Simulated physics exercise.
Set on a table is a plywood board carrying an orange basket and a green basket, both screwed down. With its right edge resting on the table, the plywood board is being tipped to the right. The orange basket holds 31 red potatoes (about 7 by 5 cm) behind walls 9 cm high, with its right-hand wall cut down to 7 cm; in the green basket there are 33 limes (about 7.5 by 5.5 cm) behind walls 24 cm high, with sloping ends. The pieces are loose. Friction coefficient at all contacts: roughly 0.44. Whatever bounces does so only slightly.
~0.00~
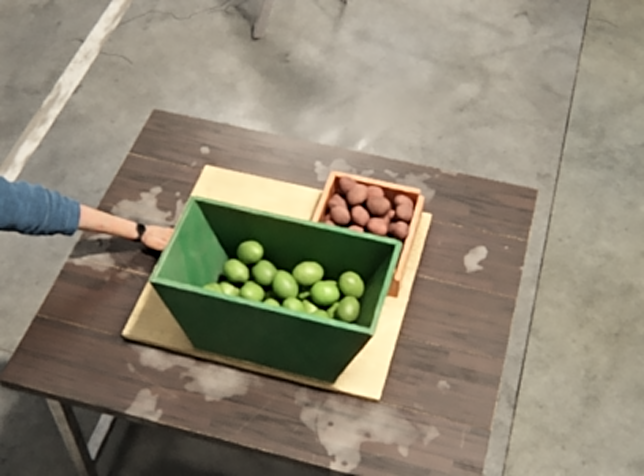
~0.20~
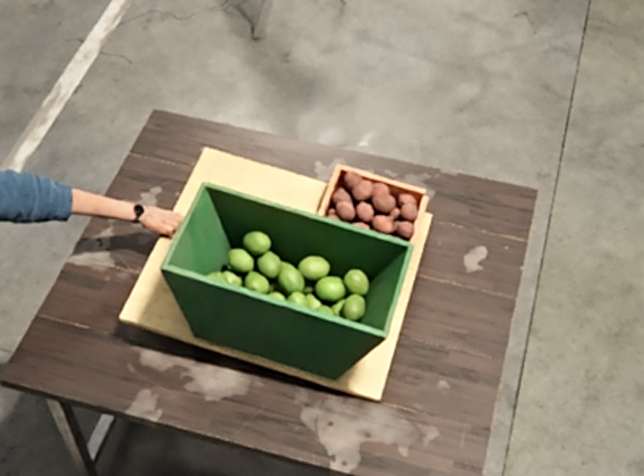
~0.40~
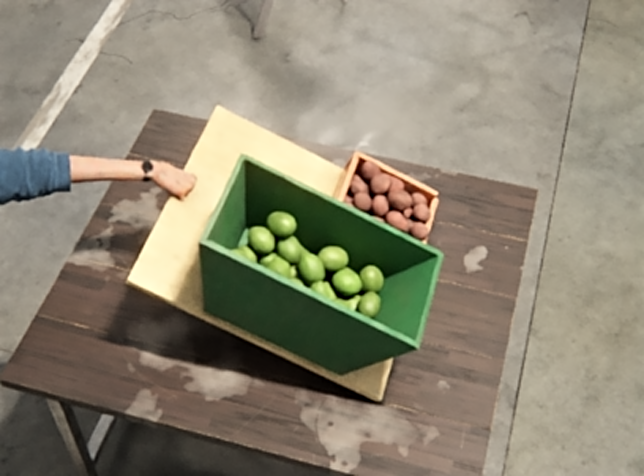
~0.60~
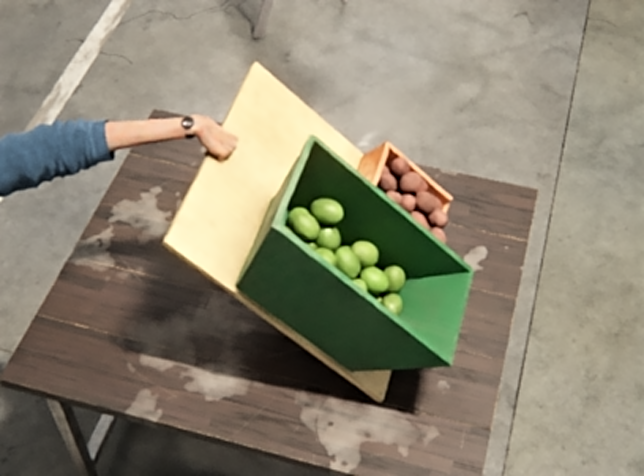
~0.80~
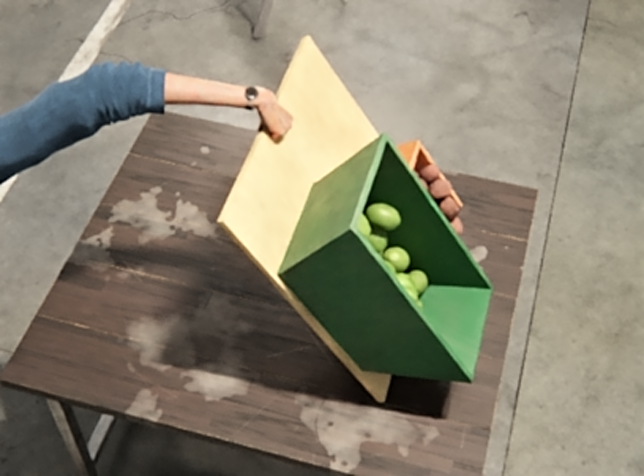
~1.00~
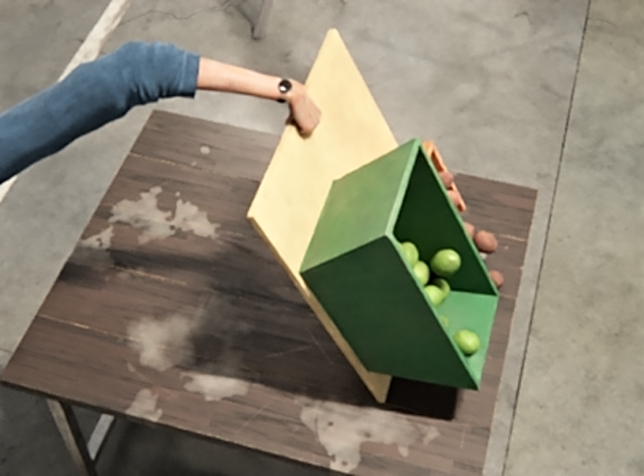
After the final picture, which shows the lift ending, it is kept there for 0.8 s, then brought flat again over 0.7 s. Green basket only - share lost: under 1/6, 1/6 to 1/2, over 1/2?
Share lost: Below one sixth.
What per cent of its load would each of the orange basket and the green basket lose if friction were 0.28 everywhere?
Orange basket 40, green basket 10 per cent.
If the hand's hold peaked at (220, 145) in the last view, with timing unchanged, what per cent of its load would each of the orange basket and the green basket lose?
Orange basket 20 %, green basket 0 %.
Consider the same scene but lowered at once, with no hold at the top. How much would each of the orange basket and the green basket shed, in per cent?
With that change, orange basket sheds 40 percent and green basket sheds 0 percent.
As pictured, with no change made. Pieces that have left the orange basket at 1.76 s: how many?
Orange basket - about 12 out by that time.
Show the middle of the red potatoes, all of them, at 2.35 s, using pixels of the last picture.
(398, 241).
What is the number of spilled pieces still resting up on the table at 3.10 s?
Tally: Some 10.
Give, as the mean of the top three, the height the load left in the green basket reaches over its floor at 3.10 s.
It stands close to 19 cm high.
After 1.34 s, tilt 63°; orange basket 20 in, 11 out and green basket 32 in, 1 out.
After 1.76 s, tilt 63°; orange basket 19 in, 12 out and green basket 32 in, 1 out.
After 2.35 s, tilt 7°; orange basket 19 in, 12 out and green basket 32 in, 1 out.
When it is over (at 3.10 s), orange basket 19 in, 12 out and green basket 32 in, 1 out. Asked share, 1 of 33, 3 per cent.
